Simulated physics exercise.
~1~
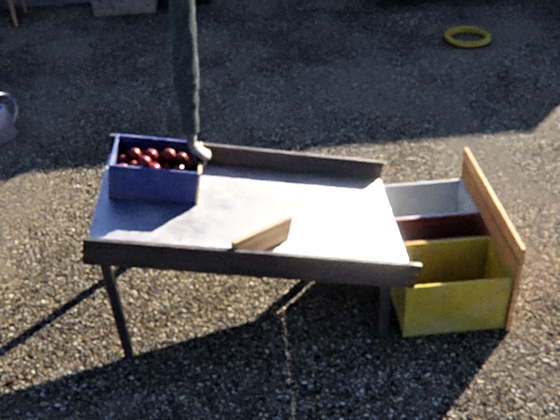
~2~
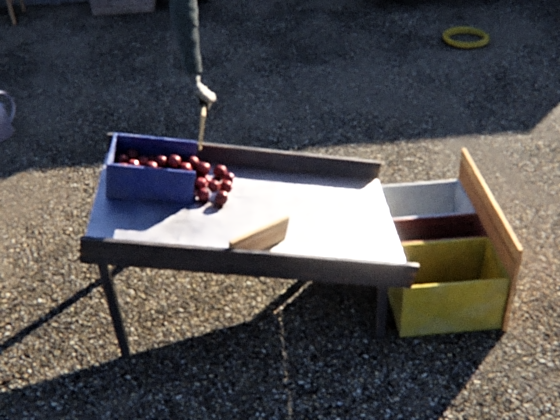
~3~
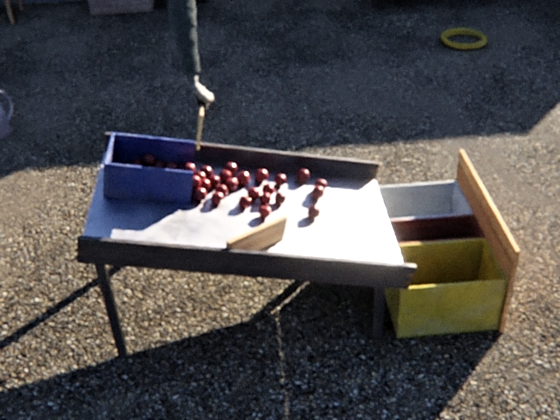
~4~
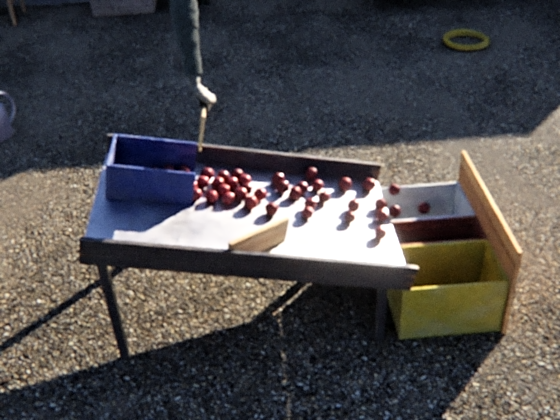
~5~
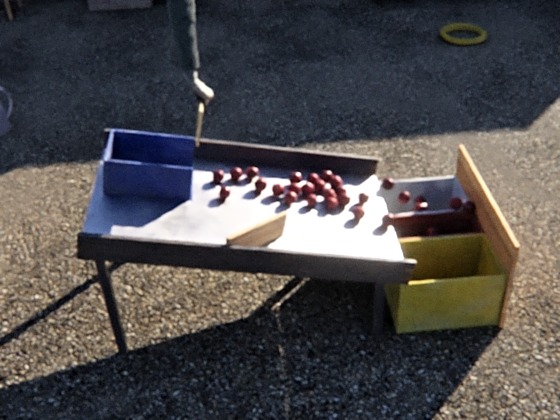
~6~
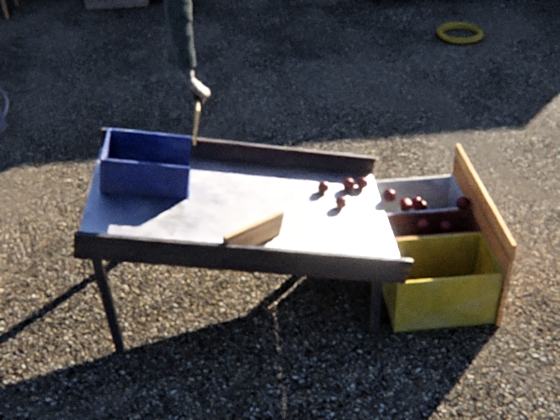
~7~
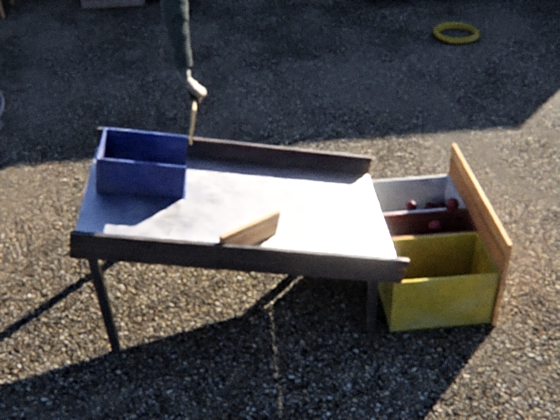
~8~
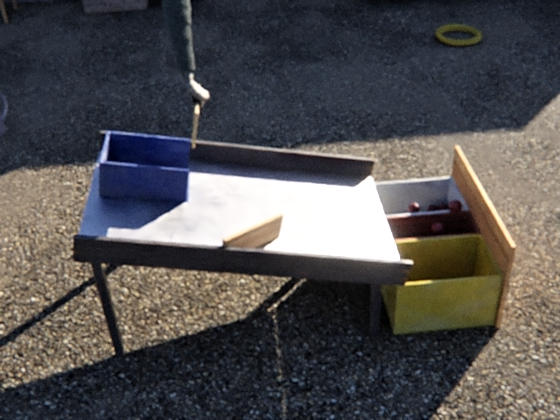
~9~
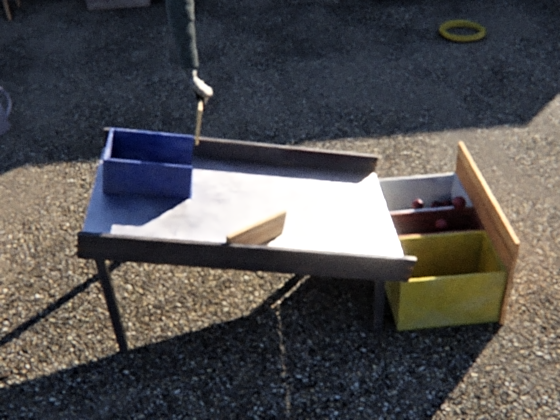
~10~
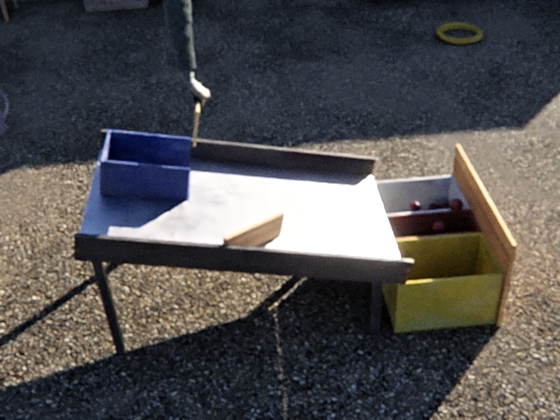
Dark red apples sit in a blue box at the upper left of a pale, dark-edged sloping table, seen from slightly above on sunlit, shadow-streaked asphalt. A small angled board lies part-way along the table, and white, red and yellow bins stand at its right end before an upright wooden board. The gate at the box lifts and stays up, and the apples spill out and roll rightward in a spreading stream. They drop off the right edge, mostly into the rear white bin, with others entering the red one. Finally, the blue box and table are empty, and apples rest in the shaded bins.
